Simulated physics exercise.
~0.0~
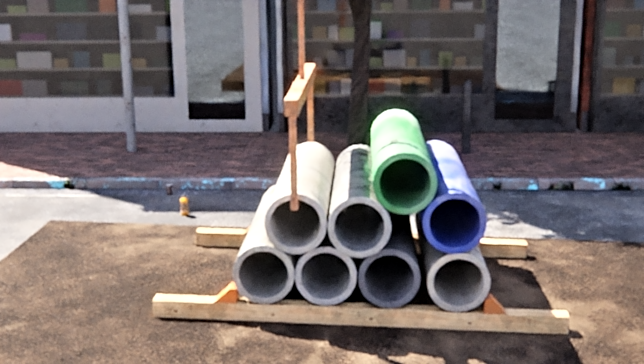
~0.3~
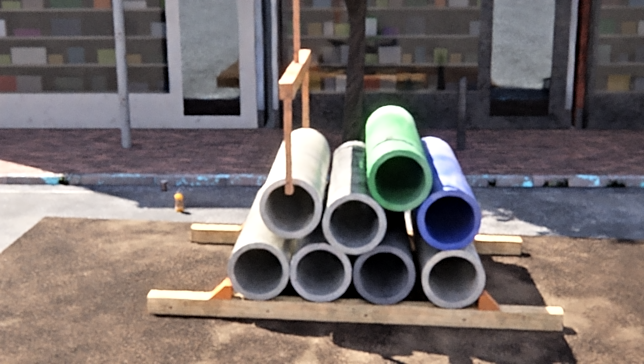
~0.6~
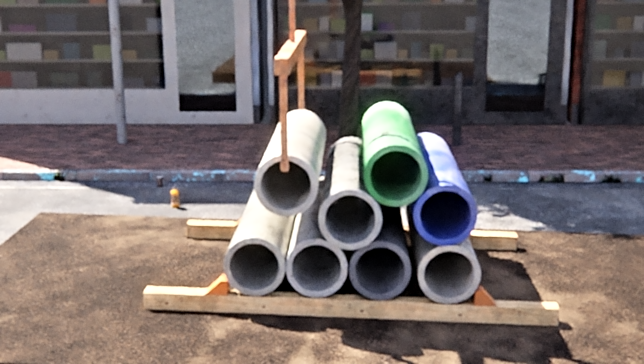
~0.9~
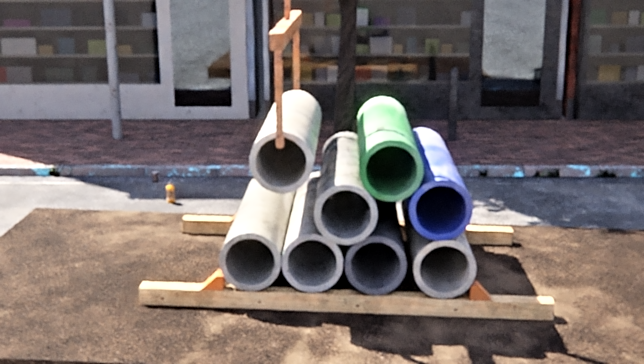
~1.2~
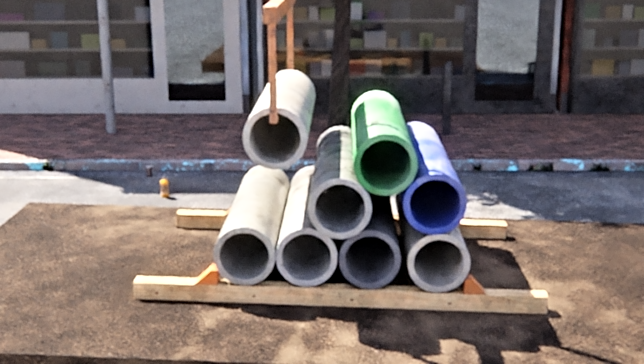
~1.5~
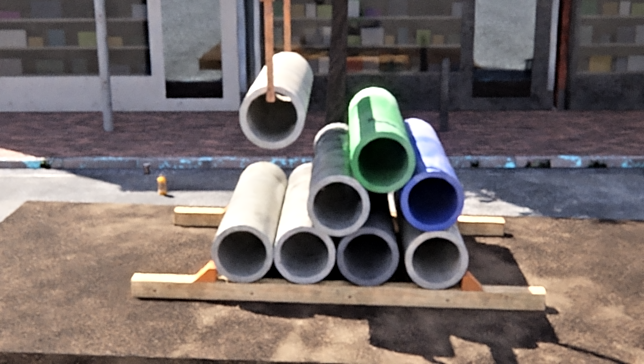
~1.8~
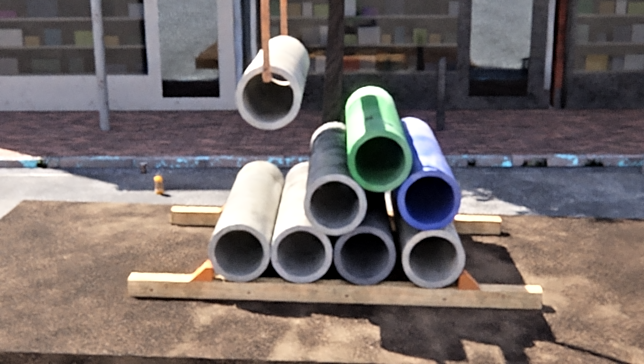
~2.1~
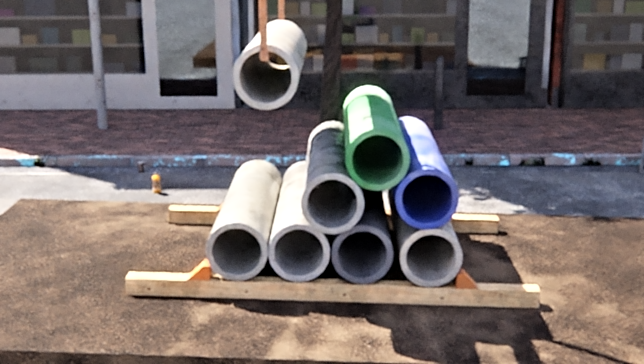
At first, eight thick-walled concrete pipes, one of them green and one blue, sit stacked on wooden bearers with a chock at each side, on bare ground beside a street. An orange beam hooked into the ends of the upper-left gray pipe begins to rise. The pipe lifts off the two beneath it and climbs steadily, clearing the stack on the left, while the view drifts slightly right. It keeps rising until it hangs above the pile, higher than the green pipe. The green and blue pipes and the remaining gray ones stay in place, with nothing rolling or falling.
